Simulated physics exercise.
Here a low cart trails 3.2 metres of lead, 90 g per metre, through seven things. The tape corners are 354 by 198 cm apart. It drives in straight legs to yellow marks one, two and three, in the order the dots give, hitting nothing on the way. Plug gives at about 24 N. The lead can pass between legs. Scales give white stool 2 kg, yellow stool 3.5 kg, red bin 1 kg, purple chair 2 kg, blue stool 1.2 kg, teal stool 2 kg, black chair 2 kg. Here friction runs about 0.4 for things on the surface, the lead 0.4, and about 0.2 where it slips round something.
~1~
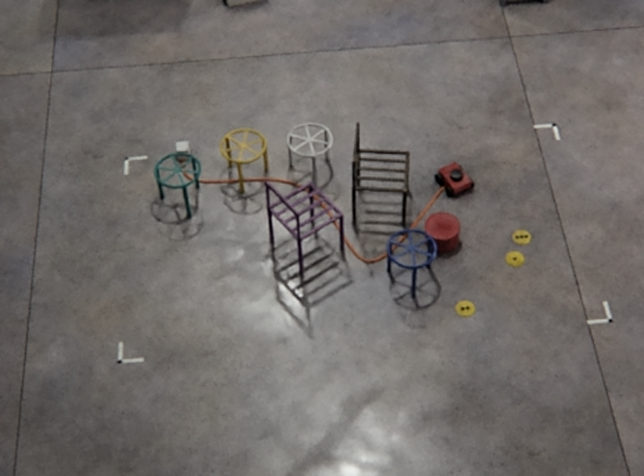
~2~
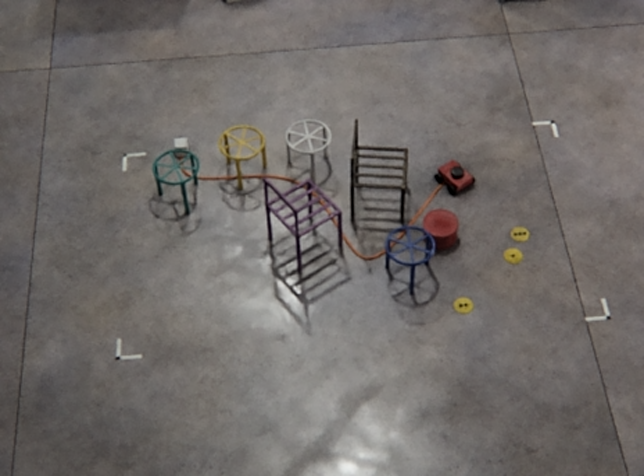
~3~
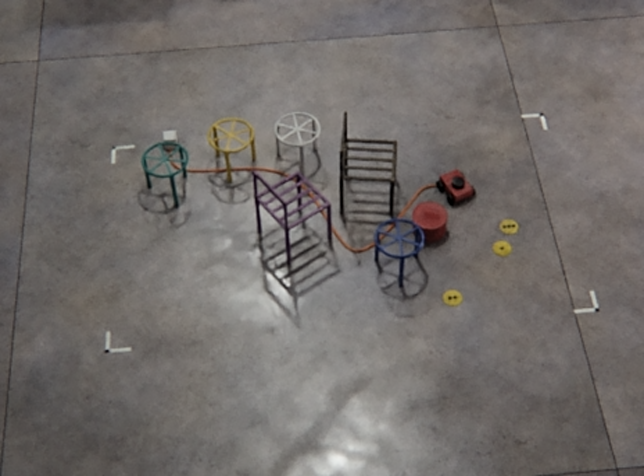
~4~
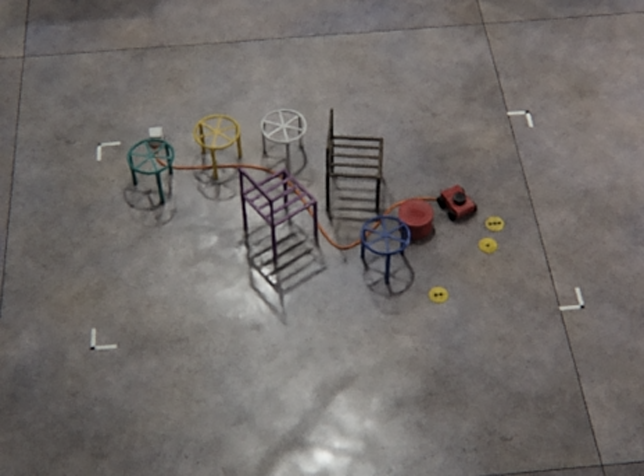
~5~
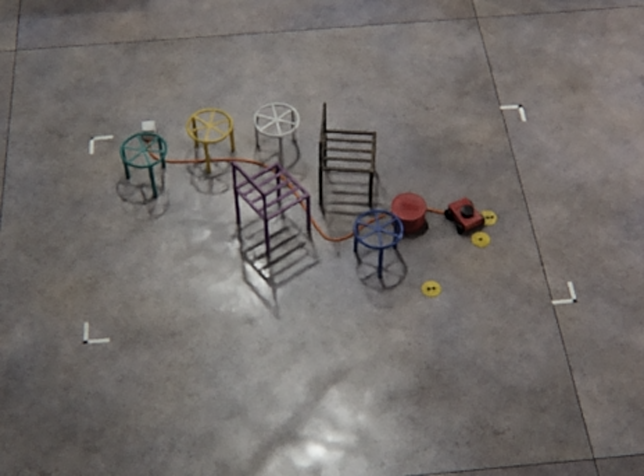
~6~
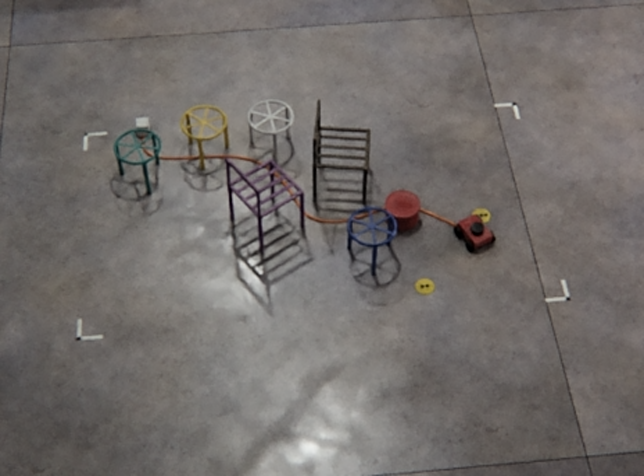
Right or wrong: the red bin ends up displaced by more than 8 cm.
Wrong.
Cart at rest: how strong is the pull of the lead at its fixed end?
It comes out close to 0 N.
Next, cart at (447, 263), lead slack at the fixed end; nothing else has moved.
Then, cart at (434, 274), lead slack at the fixed end; nothing else has moved.
After that, cart at (461, 240), lead slack at the fixed end; nothing else has moved.
Later, cart at (481, 215), lead slack at the fixed end; nothing else has moved.
At the end, cart at (481, 215), lead slack at the fixed end; red bin 0 cm off its start at (403, 204).
